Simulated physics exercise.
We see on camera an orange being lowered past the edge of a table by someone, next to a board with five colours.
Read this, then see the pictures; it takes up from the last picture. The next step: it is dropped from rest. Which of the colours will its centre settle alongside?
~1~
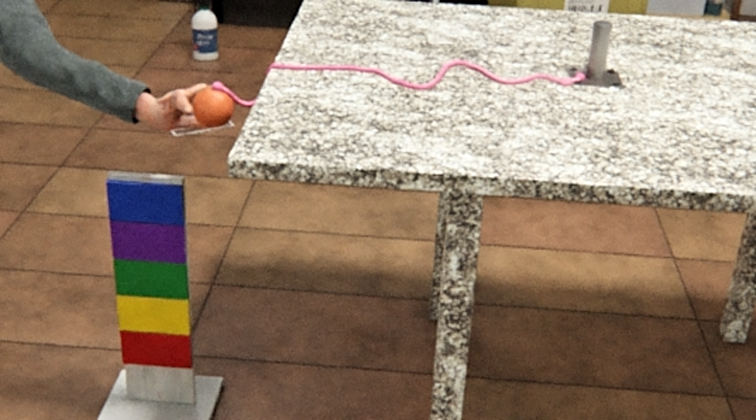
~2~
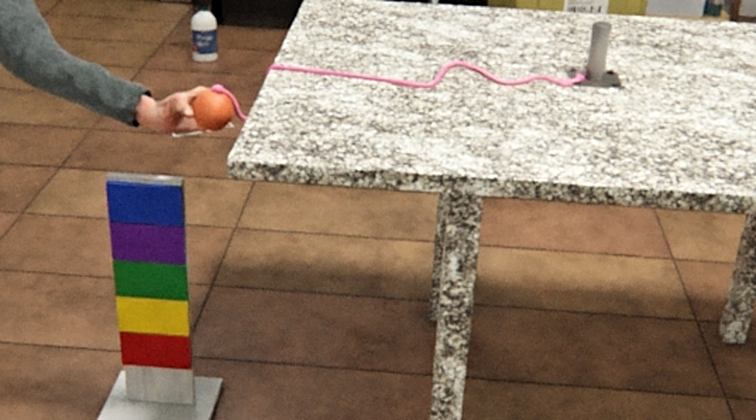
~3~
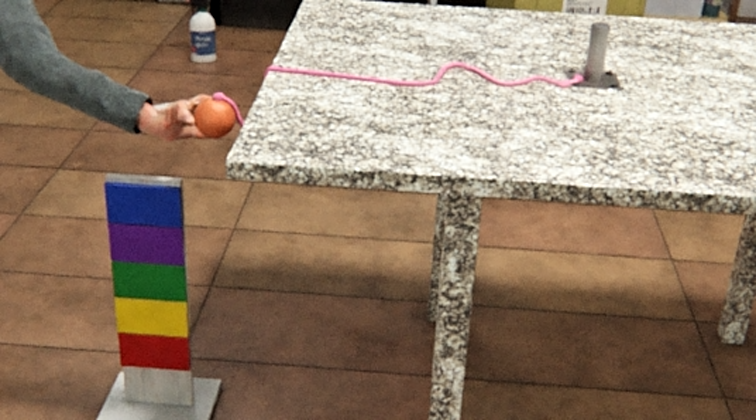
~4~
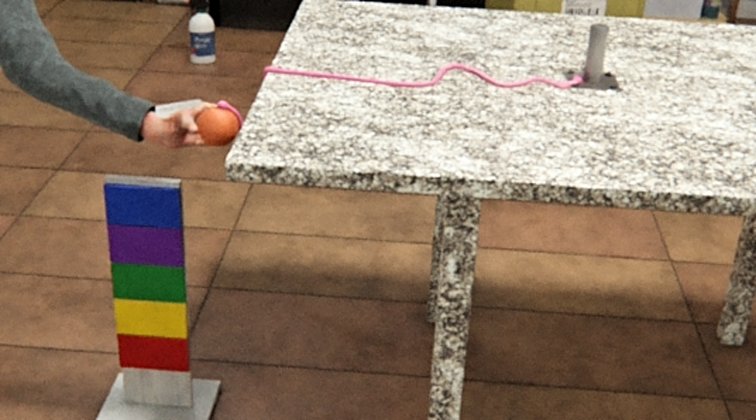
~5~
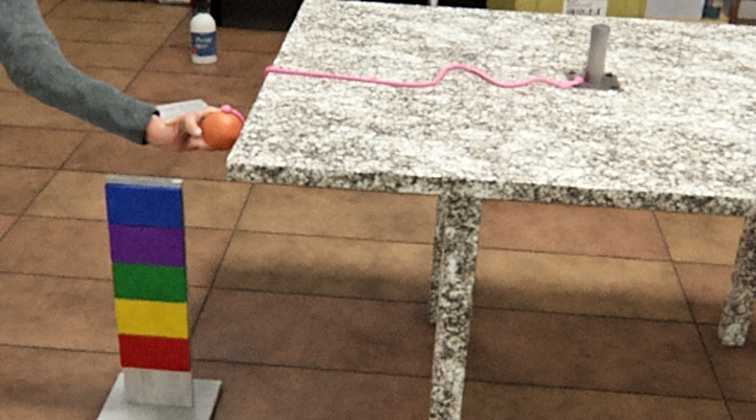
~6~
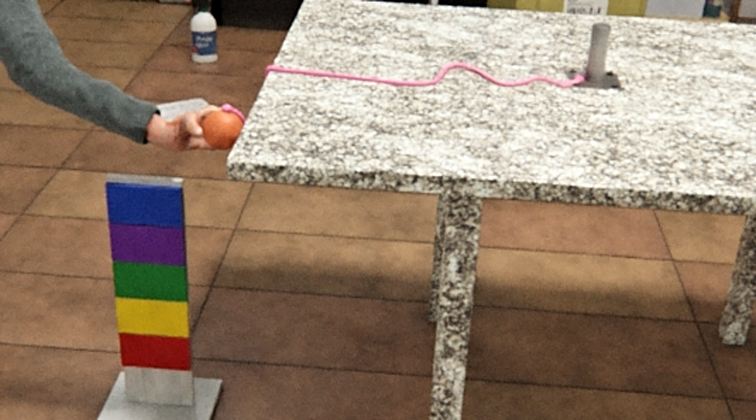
It settles alongside green.
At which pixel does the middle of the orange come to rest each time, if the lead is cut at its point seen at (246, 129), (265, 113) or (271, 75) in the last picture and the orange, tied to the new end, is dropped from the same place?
So, going through them: (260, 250) first, (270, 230) next, (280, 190) last.
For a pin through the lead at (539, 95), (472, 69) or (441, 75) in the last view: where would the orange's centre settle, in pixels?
Taking them in turn, I'd expect around (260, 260), (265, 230) and finally (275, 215).
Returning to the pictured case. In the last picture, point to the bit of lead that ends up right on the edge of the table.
Go for the one at (371, 80).
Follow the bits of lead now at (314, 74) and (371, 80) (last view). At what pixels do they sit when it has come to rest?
Around (268, 127); the other one around (270, 74).
Early on, orange near (241, 277); level with green.
Midway, orange near (295, 271); level with green.
Near the end, orange near (277, 283); level with green.
Finally, orange near (267, 283); level with green. Its middle rests at the green band.
